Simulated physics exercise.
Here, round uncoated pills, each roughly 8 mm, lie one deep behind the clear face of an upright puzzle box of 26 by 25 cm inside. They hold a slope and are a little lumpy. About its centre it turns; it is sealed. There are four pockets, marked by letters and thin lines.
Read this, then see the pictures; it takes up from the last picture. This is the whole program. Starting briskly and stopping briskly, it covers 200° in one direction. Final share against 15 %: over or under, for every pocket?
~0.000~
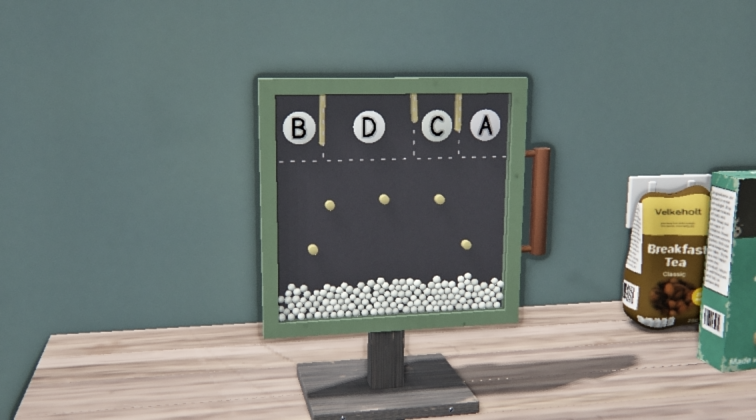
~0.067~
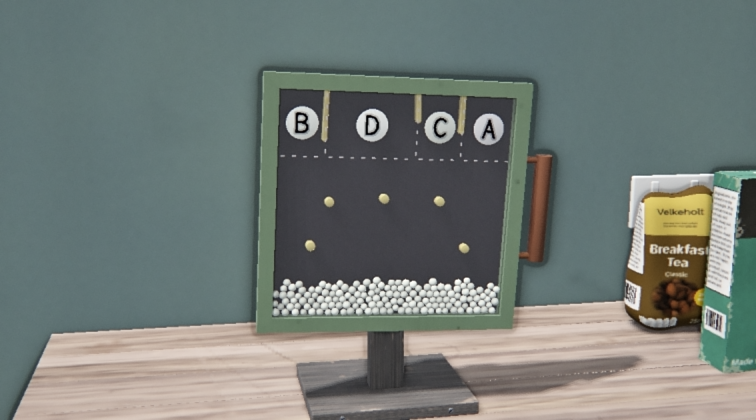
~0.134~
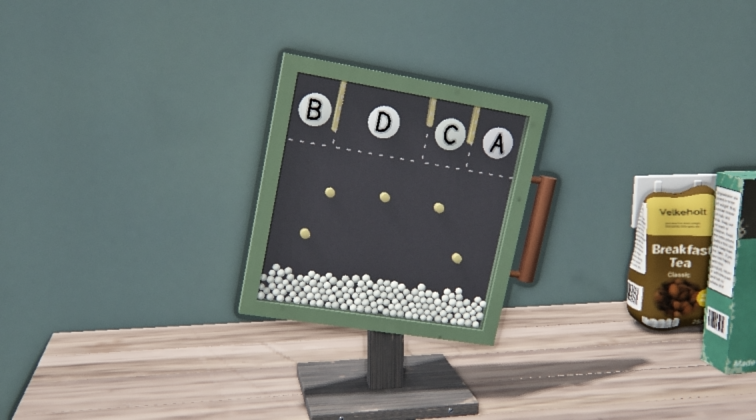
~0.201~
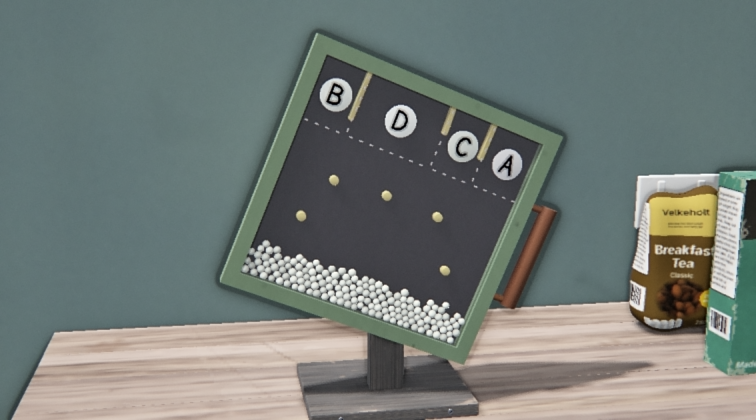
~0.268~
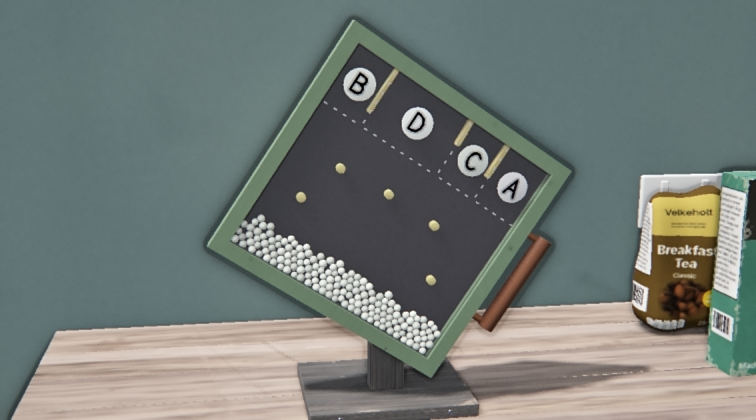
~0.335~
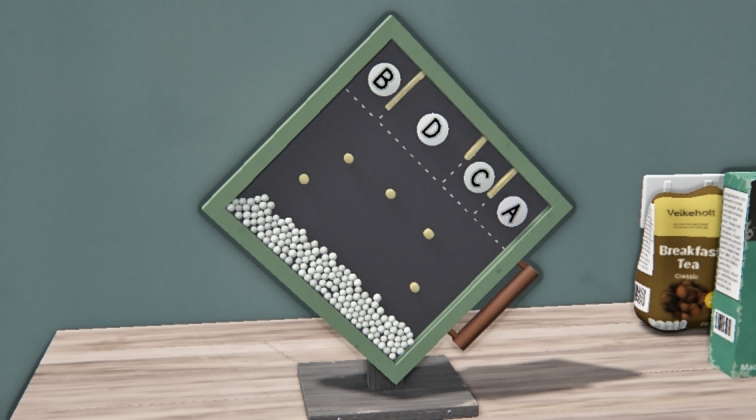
A: Over; B: Under; C: Over; D: Over.
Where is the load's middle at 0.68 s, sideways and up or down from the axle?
Left: About 9 cm; below: About 6 cm.
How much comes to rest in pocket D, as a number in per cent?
Roughly 40%.
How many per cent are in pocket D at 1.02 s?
Some 0 per cent.
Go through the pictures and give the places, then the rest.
The first picture shows level; about 150 pills; pills' middle (393, 298); highest (468, 276); A (485, 125), B (299, 128), C (437, 126), D (369, 127).
The second picture shows turned 3° clockwise; pills' middle (388, 298); highest (287, 283); 5 fixed pegs, one at (310, 246).
The third picture shows turned 11° clockwise; pills' middle (375, 298); highest (276, 267); wall ends (334, 129), (429, 124), (470, 141).
The fourth picture shows turned 22° clockwise; pills' middle (357, 294); highest (266, 244).
The fifth picture shows turned 34° clockwise; pills' middle (341, 286); highest (261, 218).
The sixth picture shows turned 45° clockwise; pills' middle (327, 278); highest (265, 198); A (512, 212), B (384, 80), C (479, 177), D (433, 130).
After 0.68 s, it stands 104° clockwise; the pills' middle is 9 cm left of and 6 cm below the centre; nothing in the marked areas.
After 1.02 s, it stands 162° clockwise; the pills' middle is 9 cm left of and 6 cm below the centre; A 40 %, C 5 %.
After 1.32 s, it has come round 200° clockwise; the pills' middle is 9 cm left of and 5 cm below the centre; A 45 %, C 25 %, D 10 %.
At rest by 2.5 s, it has come round 200° clockwise; A 40 %, B 0 %, C 20 %, D 40 %.
